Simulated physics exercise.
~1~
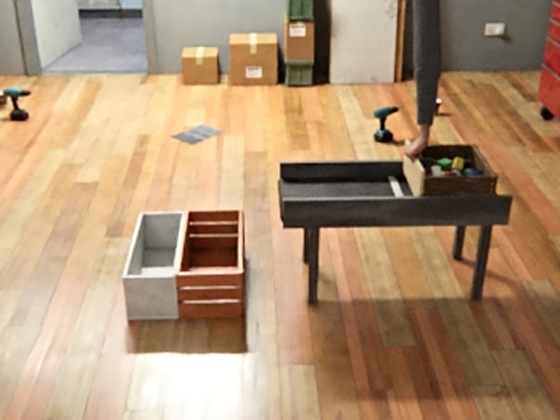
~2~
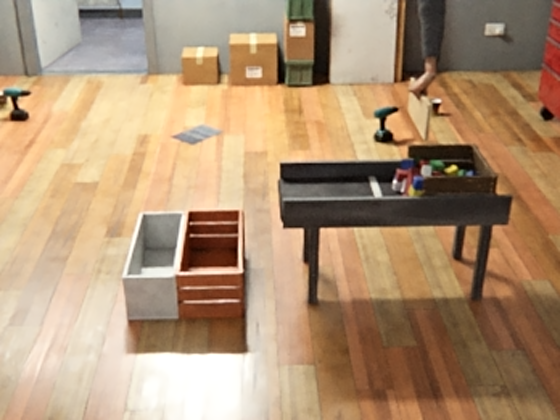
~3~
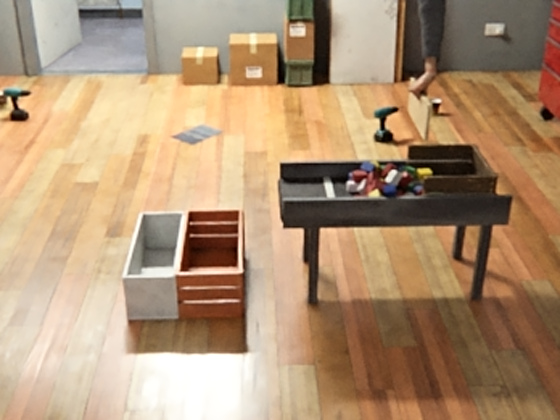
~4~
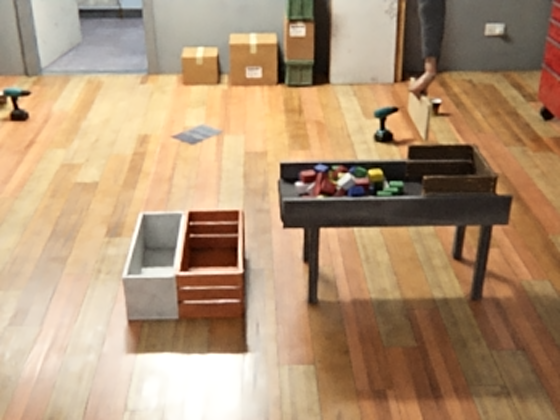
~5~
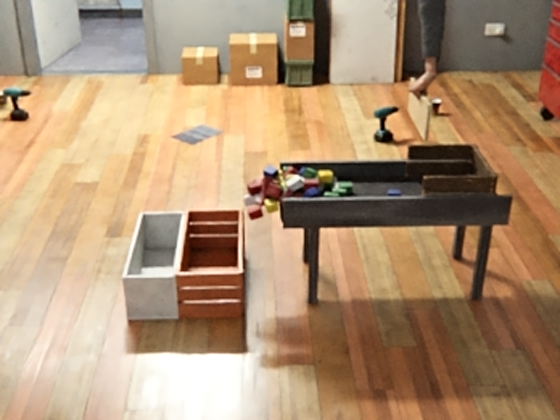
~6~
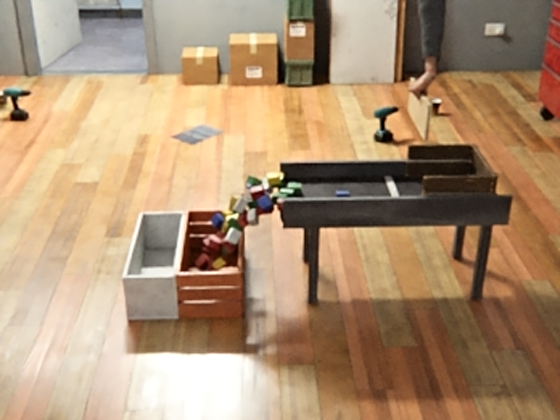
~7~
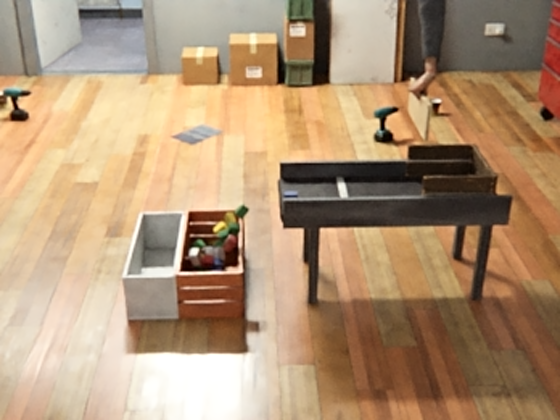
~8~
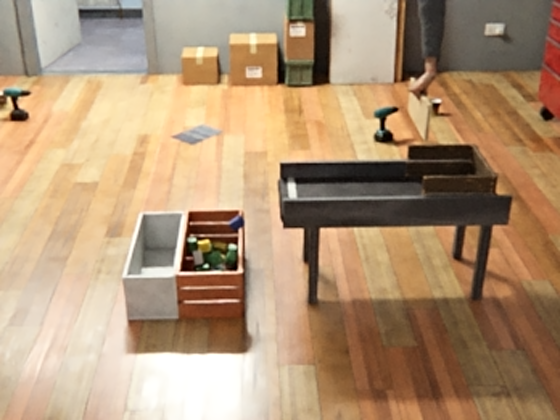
In a wood-floored room, colourful blocks ride a belt left and drop into an orange bin.
